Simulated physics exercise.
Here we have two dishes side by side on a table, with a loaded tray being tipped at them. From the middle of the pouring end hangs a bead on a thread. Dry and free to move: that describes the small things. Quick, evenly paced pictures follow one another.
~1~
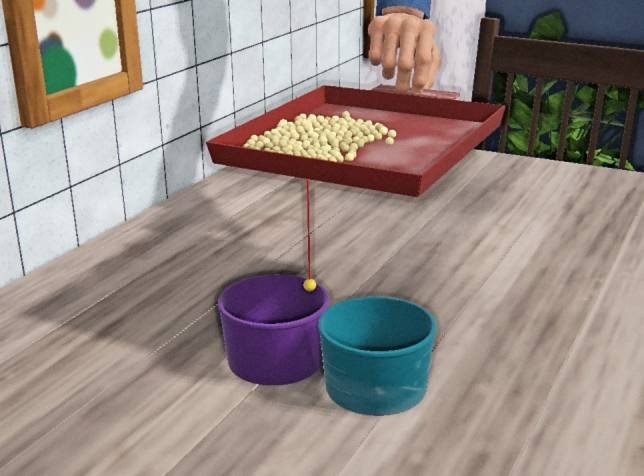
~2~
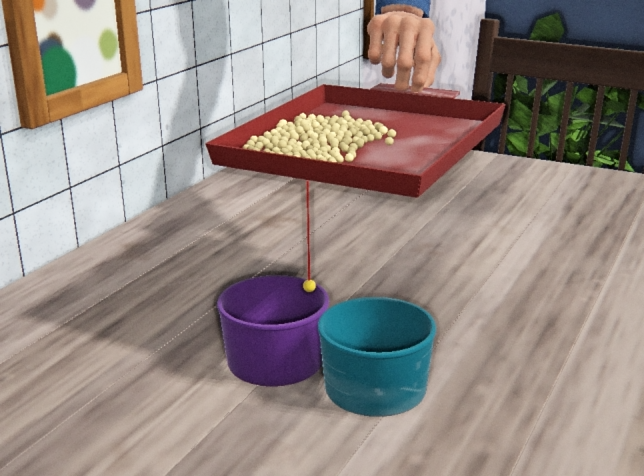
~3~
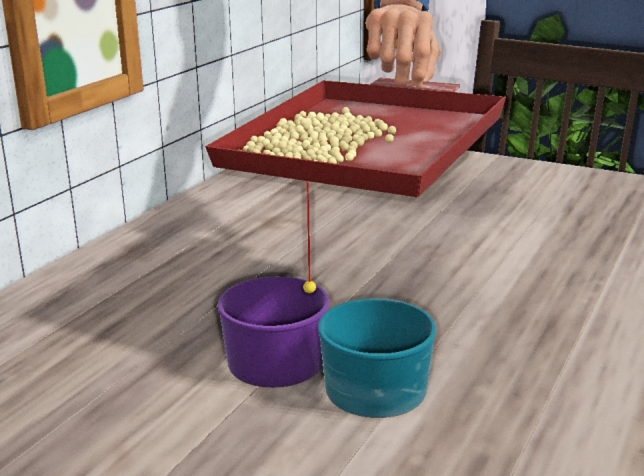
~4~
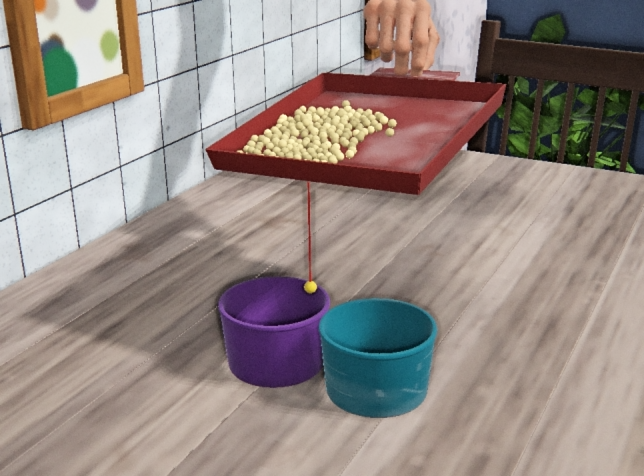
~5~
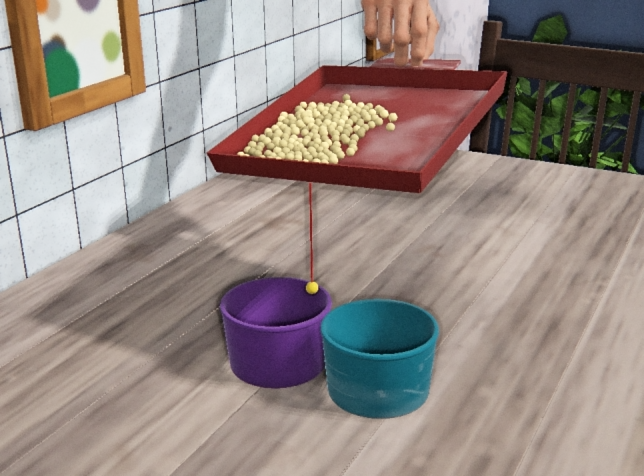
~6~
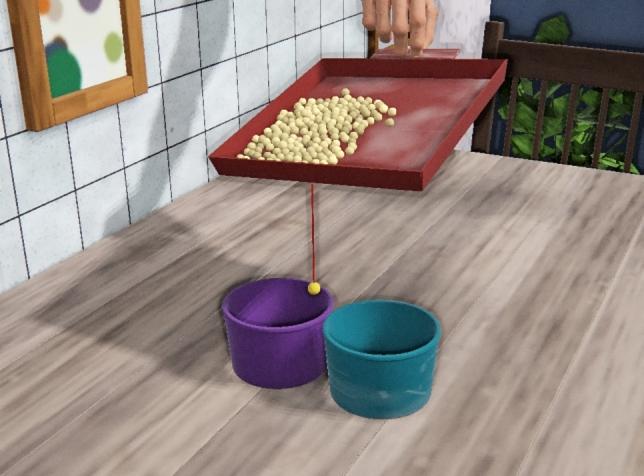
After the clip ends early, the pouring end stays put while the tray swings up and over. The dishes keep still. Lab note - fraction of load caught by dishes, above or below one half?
More of the load is lost than caught.
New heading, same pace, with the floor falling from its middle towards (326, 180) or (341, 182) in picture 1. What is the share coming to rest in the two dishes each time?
Respectively 40 and 60 in a hundred.
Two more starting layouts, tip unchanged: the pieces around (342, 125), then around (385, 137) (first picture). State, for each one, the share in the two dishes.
Roughly 20 and 30 percent, in that order.
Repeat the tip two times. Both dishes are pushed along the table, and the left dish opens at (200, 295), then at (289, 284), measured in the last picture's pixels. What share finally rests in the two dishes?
About 100% on the first try and 0% on the second.
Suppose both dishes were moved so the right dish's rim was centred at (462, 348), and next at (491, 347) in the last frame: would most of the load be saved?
At place one not up to half; at place two not up to half.
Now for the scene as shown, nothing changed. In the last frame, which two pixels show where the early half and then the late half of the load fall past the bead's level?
I'd place the first part at (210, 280) and the rest at (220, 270).
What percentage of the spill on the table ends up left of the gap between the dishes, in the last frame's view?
It works out to some 100 per cent.
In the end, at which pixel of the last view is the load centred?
Close to (203, 354), more or less.
Soon, tray tipped steeply; all on the tray.
A while on, tray tipped right over; about a third on the tray; a small part in the left dish; about a quarter outside both; about a quarter in the air.
Towards the end, tray tipped past a quarter turn; about a quarter in the left dish; most outside both.
Finally, tray tipped past a quarter turn; none in the right dish; about a quarter in the left dish; most outside both.
